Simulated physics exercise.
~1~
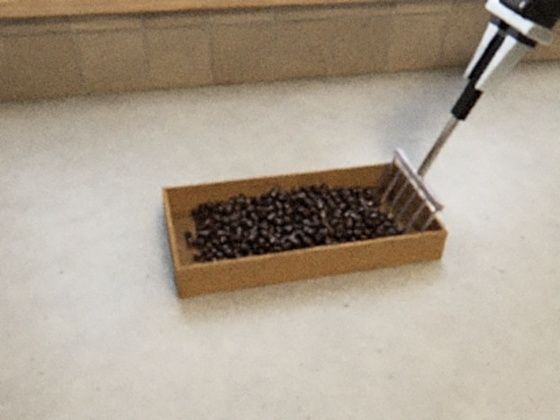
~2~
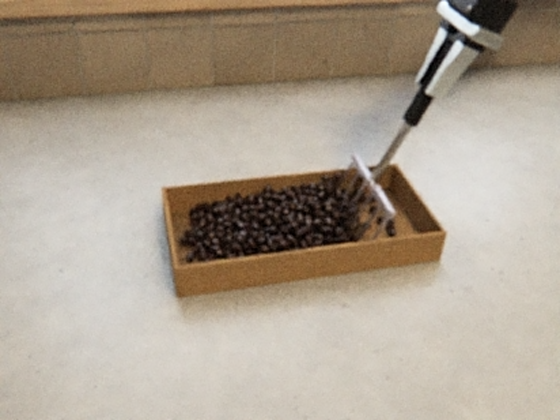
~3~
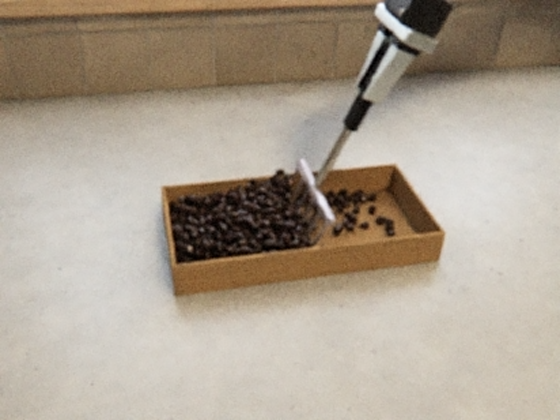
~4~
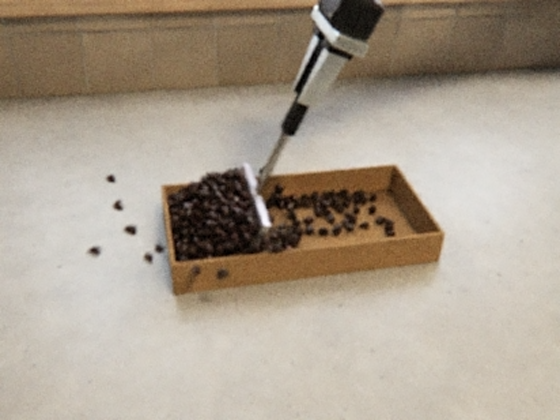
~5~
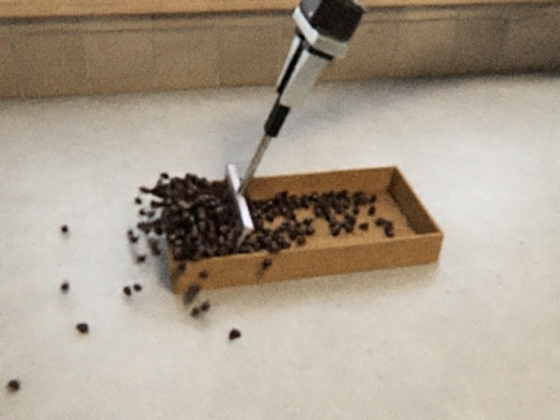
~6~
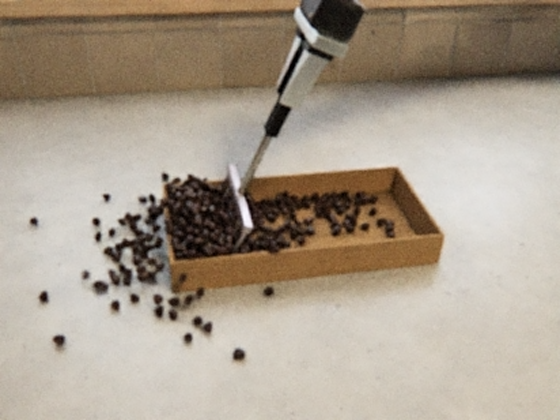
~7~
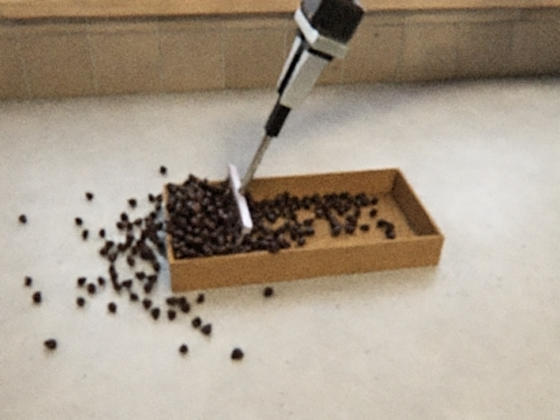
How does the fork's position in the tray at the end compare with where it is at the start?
At the start the fork is at the right end of the tray, and by the end it stands in the left part, just behind the heaped beans.
Dark, glossy beans lie spread in a shallow, rectangular brown tray on a pale tabletop, seen from above at an angle, with a tan tiled strip behind. A black and white gripper holds a metal fork at the tray's right end. The fork sweeps left through the beans, pushing them into a heap and leaving a thin scattering behind it. As the heap presses against the left end, beans spill over the rim and scatter across the table. The fork stops short of that end, with most beans still in the tray and many strewn to its left.
